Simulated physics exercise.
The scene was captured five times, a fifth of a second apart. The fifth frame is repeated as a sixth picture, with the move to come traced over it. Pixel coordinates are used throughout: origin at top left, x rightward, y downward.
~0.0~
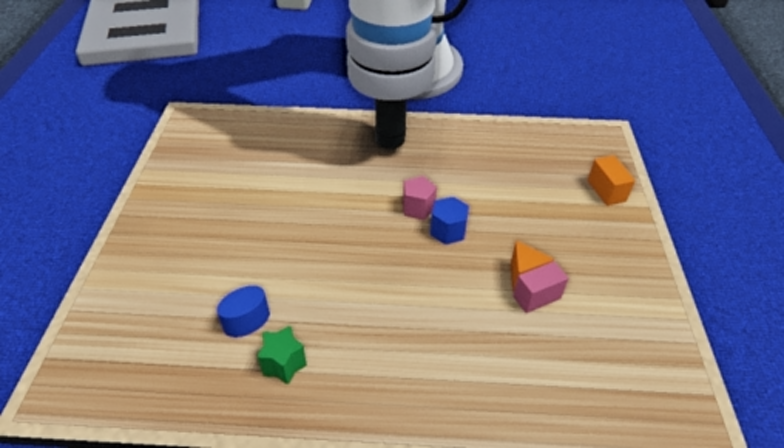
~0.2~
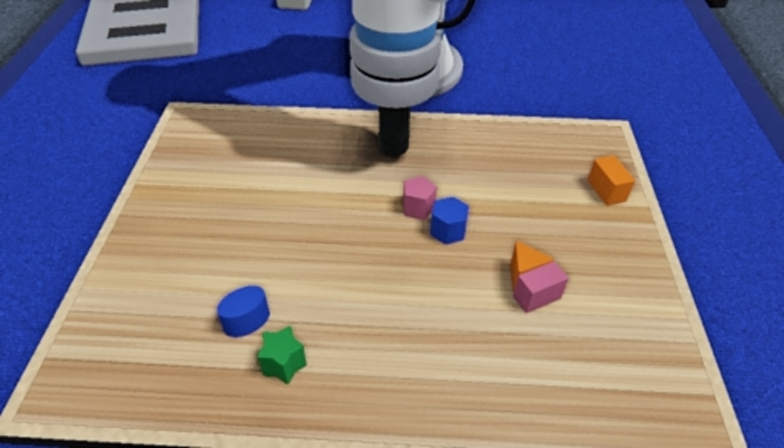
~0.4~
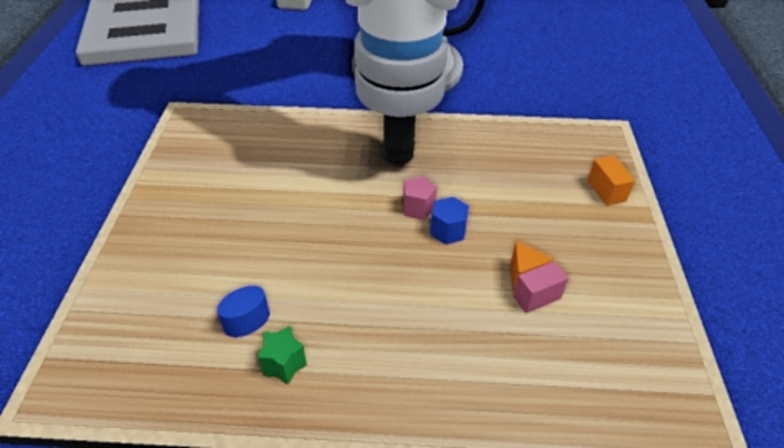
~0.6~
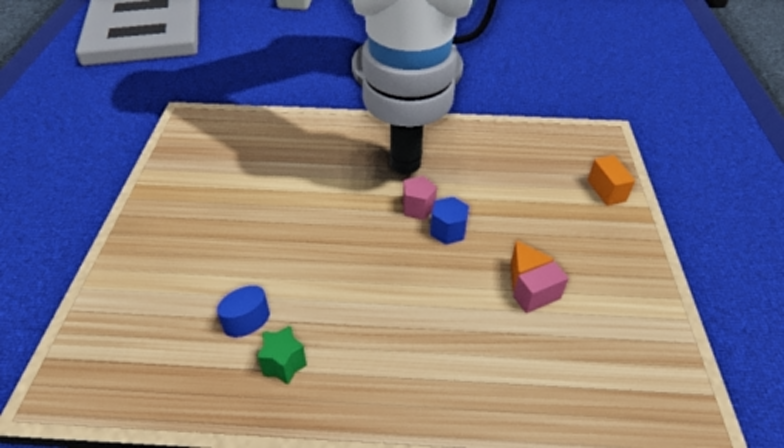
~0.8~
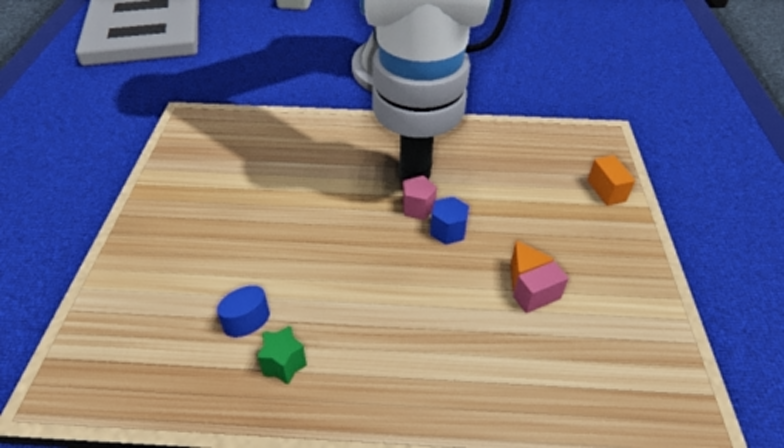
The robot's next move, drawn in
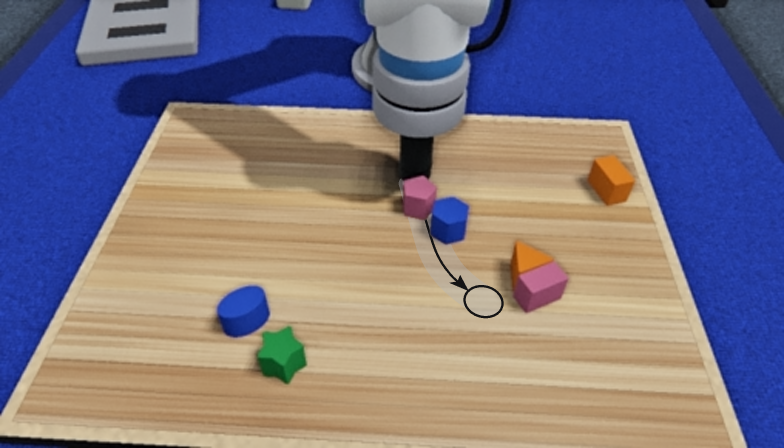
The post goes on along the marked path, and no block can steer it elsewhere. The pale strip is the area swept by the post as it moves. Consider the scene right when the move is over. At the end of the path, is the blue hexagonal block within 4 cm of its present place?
No, that is not what happens.
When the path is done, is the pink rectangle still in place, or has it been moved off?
At the end, its place is the same.
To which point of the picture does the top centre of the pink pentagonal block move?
It will likely be found at (413, 253).
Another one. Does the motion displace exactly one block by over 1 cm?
No - that is not the case.
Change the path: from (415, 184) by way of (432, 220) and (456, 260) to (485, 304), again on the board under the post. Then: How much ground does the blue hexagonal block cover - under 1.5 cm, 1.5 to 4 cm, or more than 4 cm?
Over 4 cm.
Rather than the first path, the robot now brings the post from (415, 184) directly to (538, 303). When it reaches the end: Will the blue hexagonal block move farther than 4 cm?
Final answer: Yes.
The drawn path runs from (415, 184) through (426, 221) and (442, 263) to (484, 301).
The first path, step by step. One third of the way, post at (427, 213); pink pentagonal block at (418, 223), turned 45° clockwise; blue hexagonal block at (456, 218), turned 40° anticlockwise.
Two thirds of the way, post at (443, 255); pink pentagonal block at (413, 253), turned 85° clockwise; blue hexagonal block at (481, 237), turned 85° anticlockwise.
At the end, post at (485, 293); pink pentagonal block at (413, 253), turned 85° clockwise; blue hexagonal block at (484, 238), turned 100° anticlockwise; pink rectangle not moved.
